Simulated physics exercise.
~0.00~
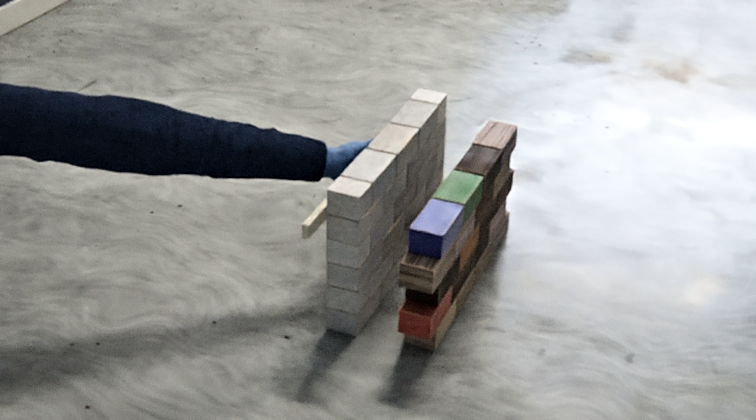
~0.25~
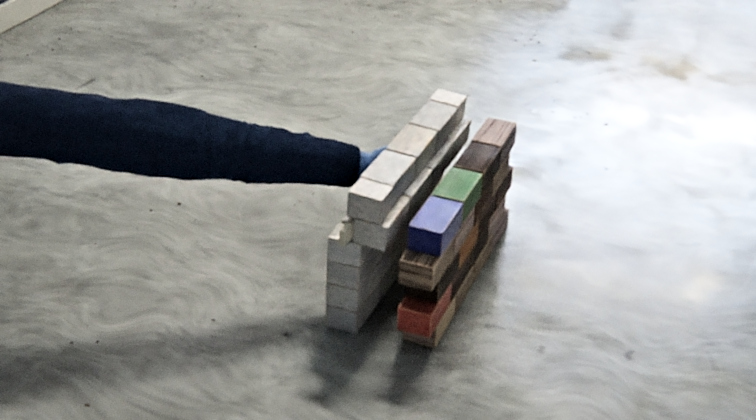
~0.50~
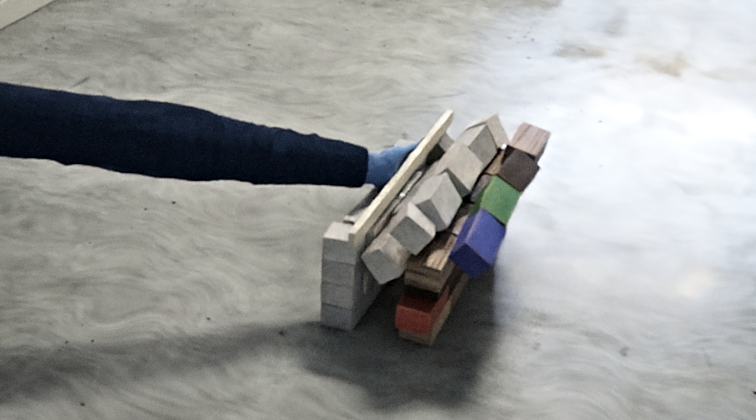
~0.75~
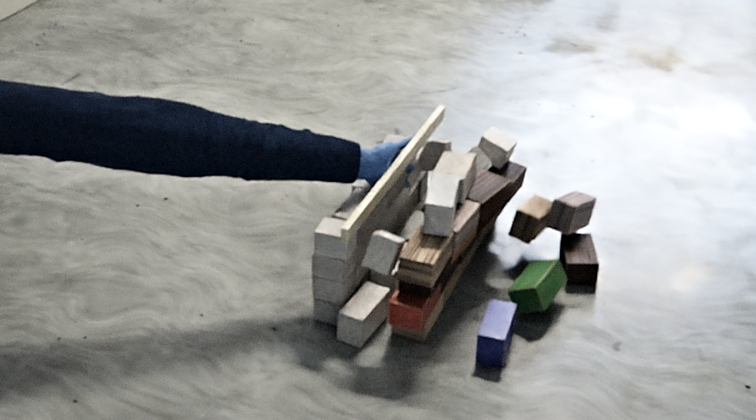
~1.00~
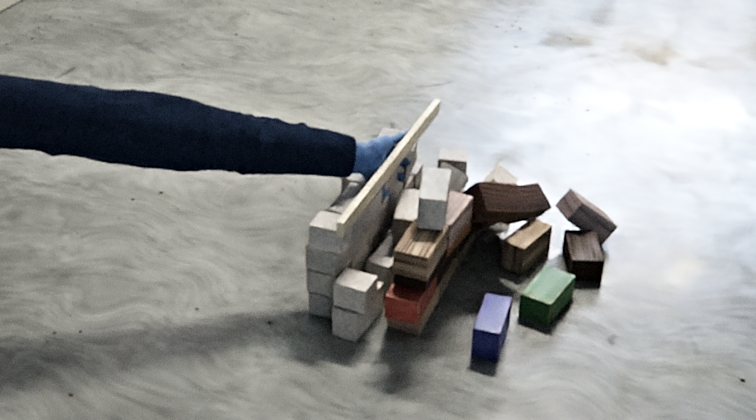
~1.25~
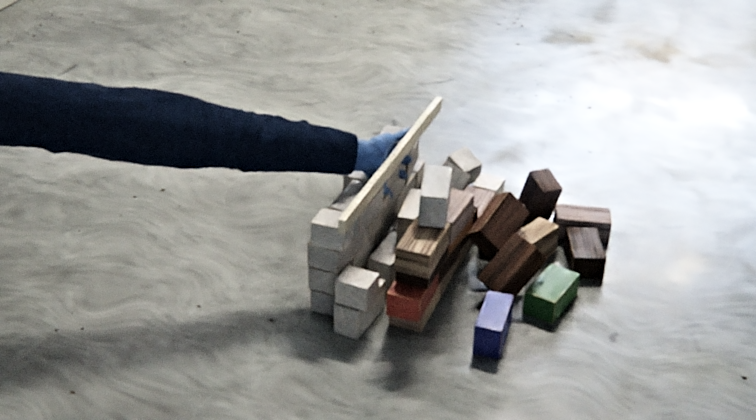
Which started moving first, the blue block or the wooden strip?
The wooden strip started moving first. The blue block was still in its place while the strip was already pushing the pale blocks toward it.
